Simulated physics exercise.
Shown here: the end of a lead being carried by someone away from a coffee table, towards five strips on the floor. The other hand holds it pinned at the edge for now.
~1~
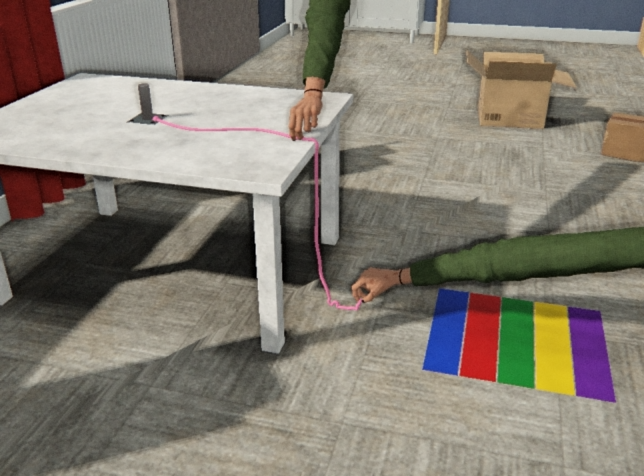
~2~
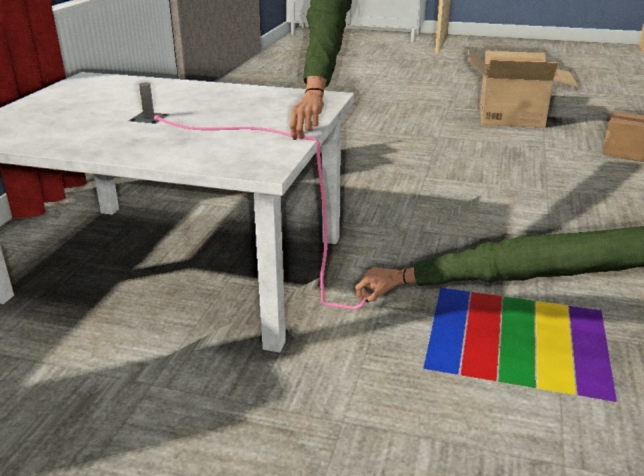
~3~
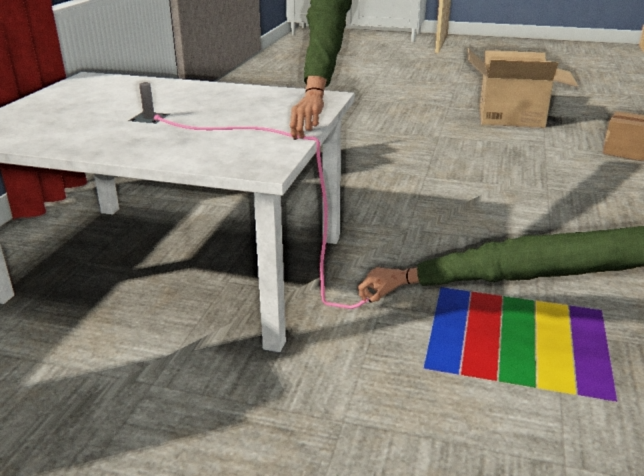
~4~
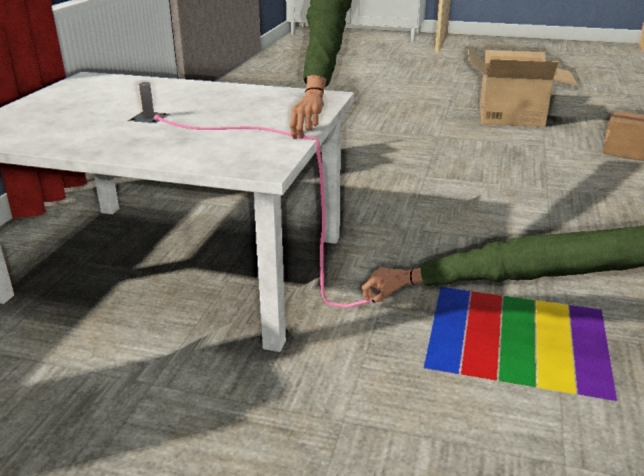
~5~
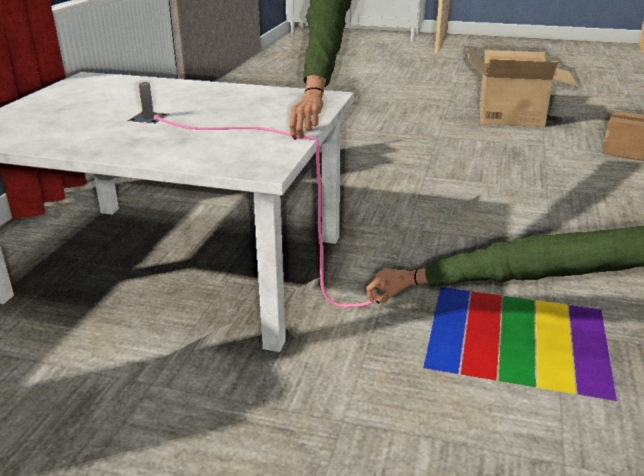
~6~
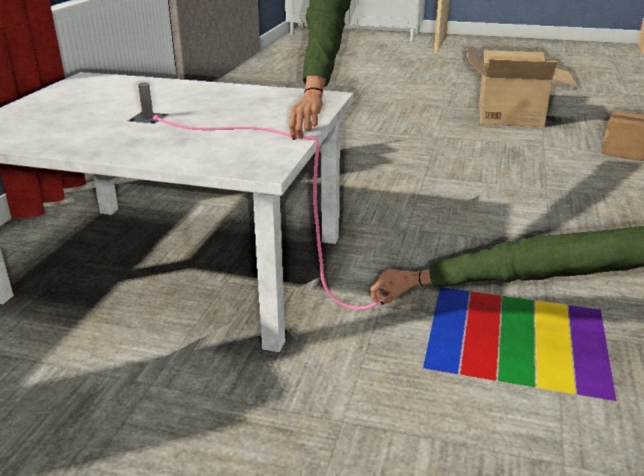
Hand near the floor drawing the end of a pink lead slightly right, while another hand pins it at the table edge.
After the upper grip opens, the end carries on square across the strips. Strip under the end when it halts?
Red strip.
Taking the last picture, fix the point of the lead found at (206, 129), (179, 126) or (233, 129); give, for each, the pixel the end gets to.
In order: (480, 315), then (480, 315), then (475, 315).
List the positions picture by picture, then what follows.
In the first picture, end (361, 300); blue (443, 355); red (479, 361); green (516, 368); yellow (555, 374); purple (594, 380).
In the second picture, end (365, 299); lead through (174, 124) (236, 129) (292, 136) (322, 183) (326, 243) (323, 294).
In the third picture, end (368, 299).
In the fourth picture, end (371, 300); lead through (174, 124) (236, 128) (292, 136) (322, 182) (322, 242) (323, 294).
In the fifth picture, end (376, 300).
In the sixth picture, end (380, 301); lead through (173, 124) (235, 128) (292, 136) (315, 182) (319, 243) (330, 294).
Early on, end near (415, 306); short of the strips.
Midway, end near (457, 313); over blue.
At the end of the slack, end near (483, 317); over red. Over red.
